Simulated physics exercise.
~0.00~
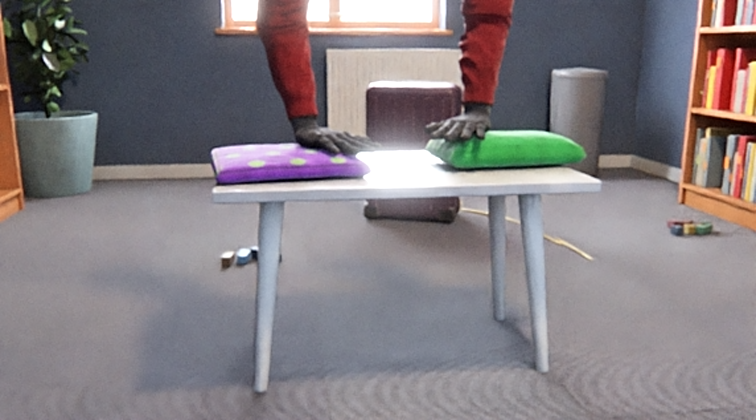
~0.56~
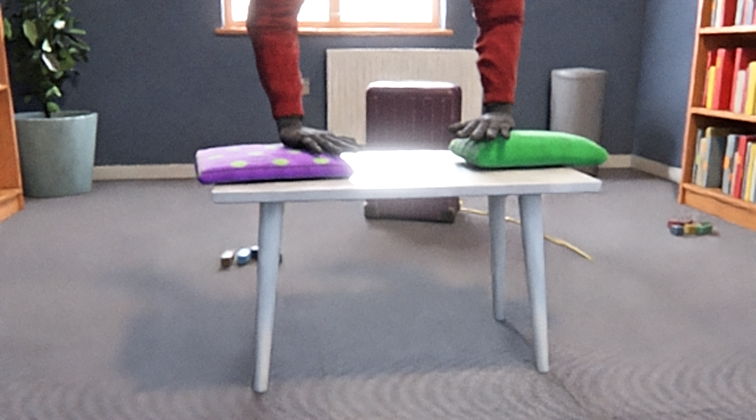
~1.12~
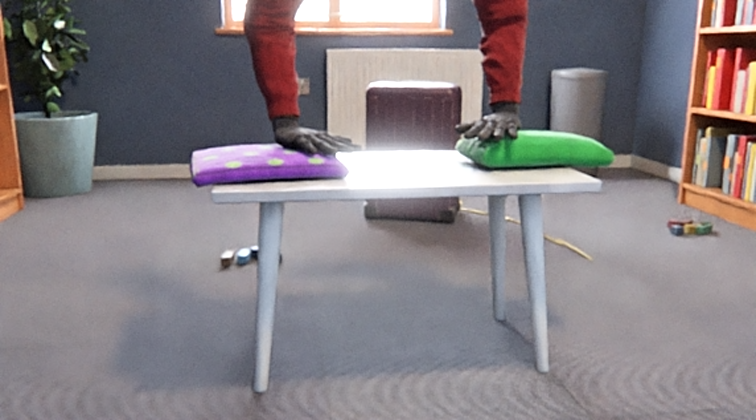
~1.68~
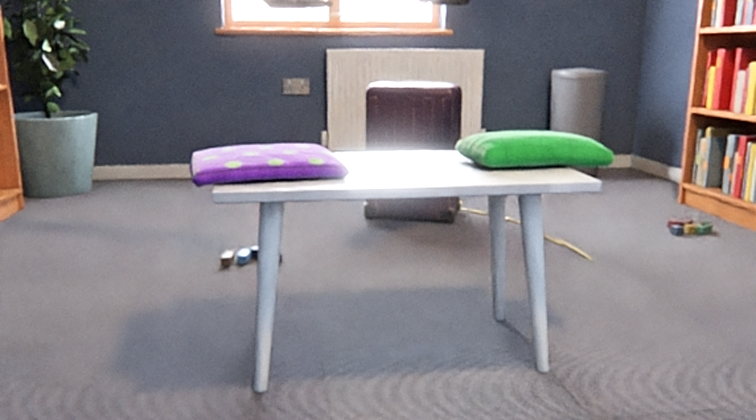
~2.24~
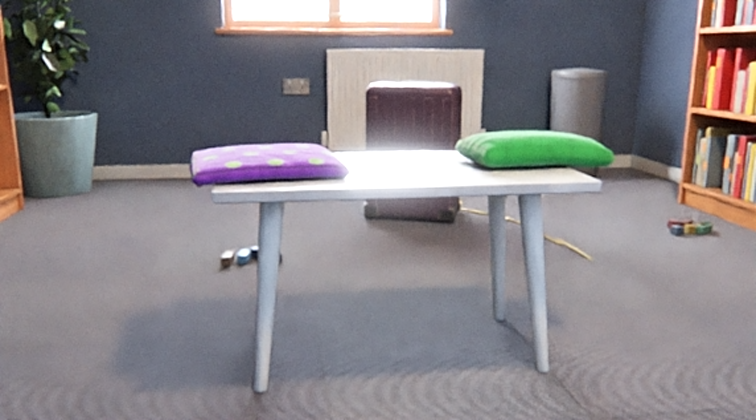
Two gloved hands push a purple cushion and a green cushion apart, then withdraw.
